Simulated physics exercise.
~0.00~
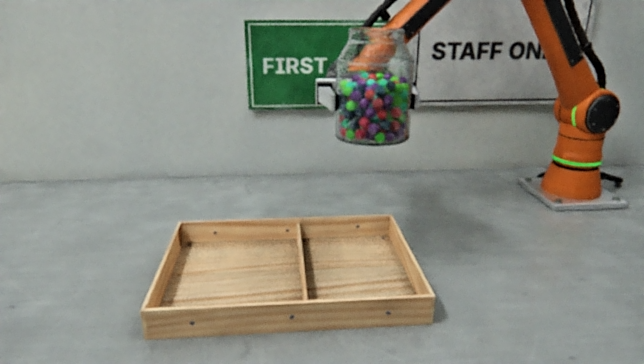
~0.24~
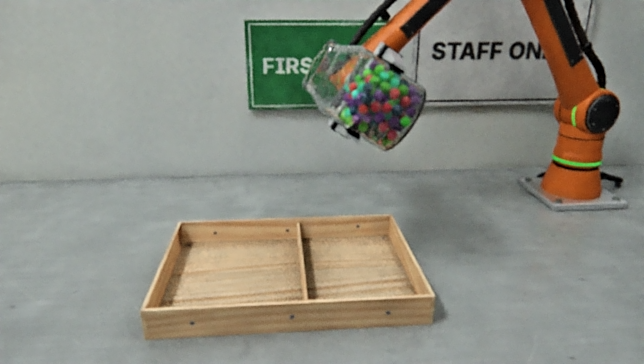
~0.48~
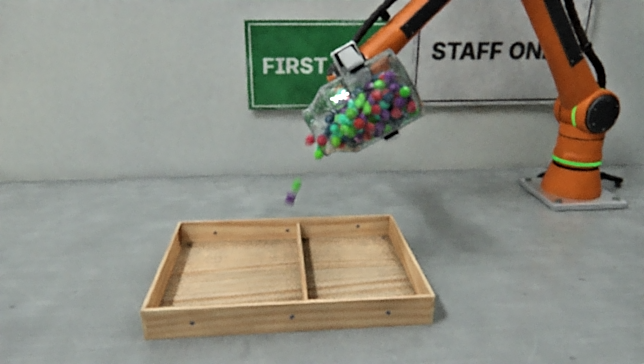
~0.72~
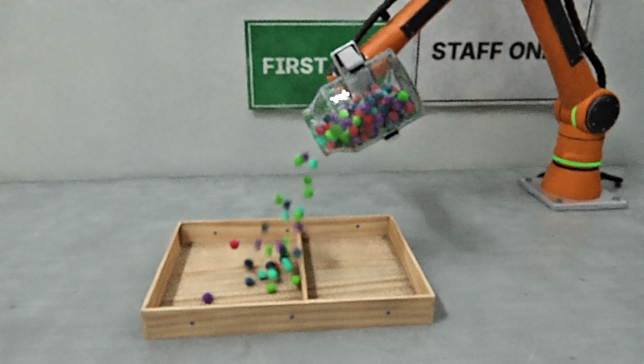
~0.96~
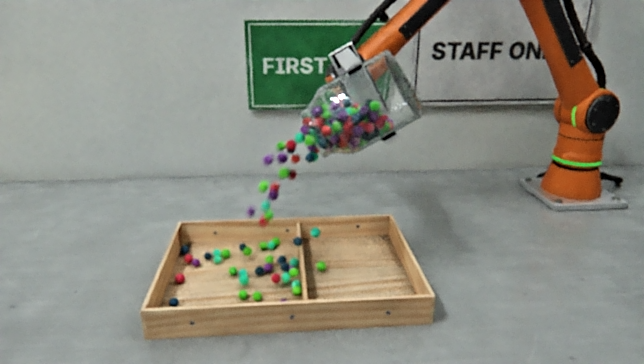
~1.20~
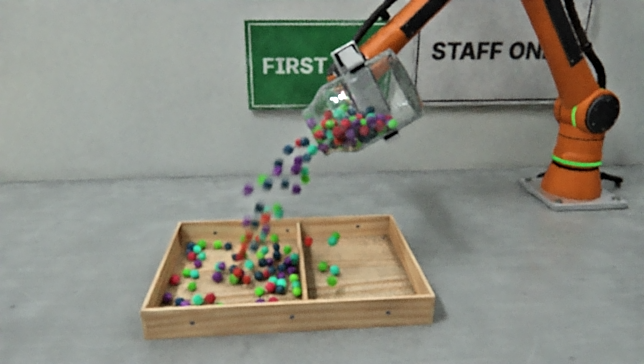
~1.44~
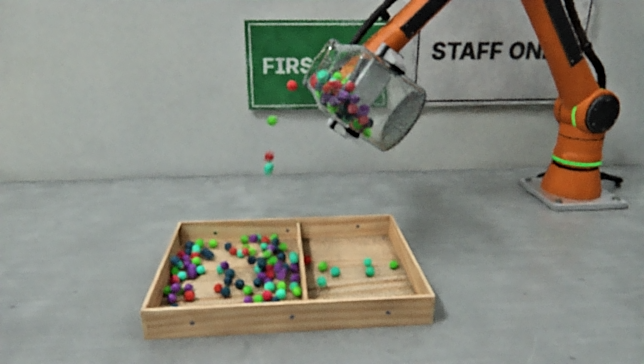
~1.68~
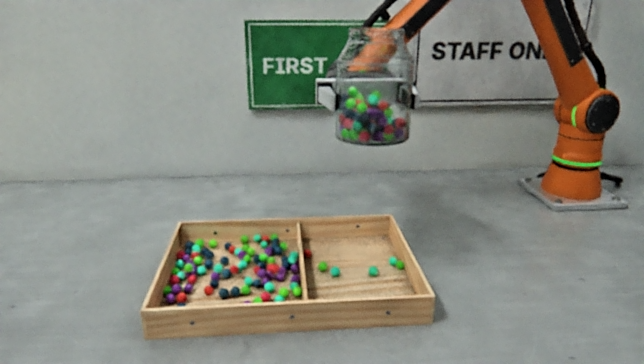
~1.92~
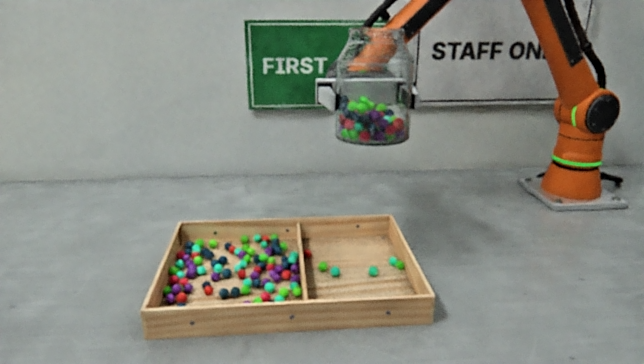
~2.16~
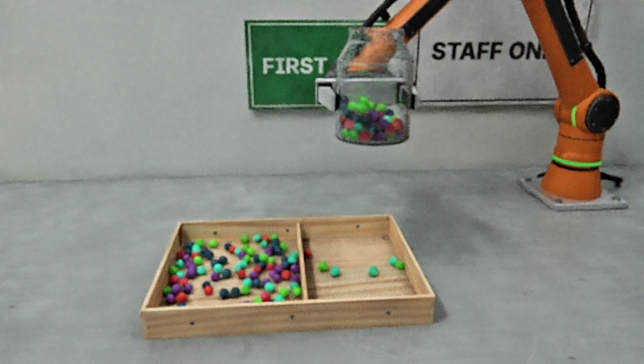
An orange robot arm tipped a clear jar of small colorful balls over a divided wooden tray, spilling many into the left section and a few into the right, then turned the jar upright again with some balls still inside.
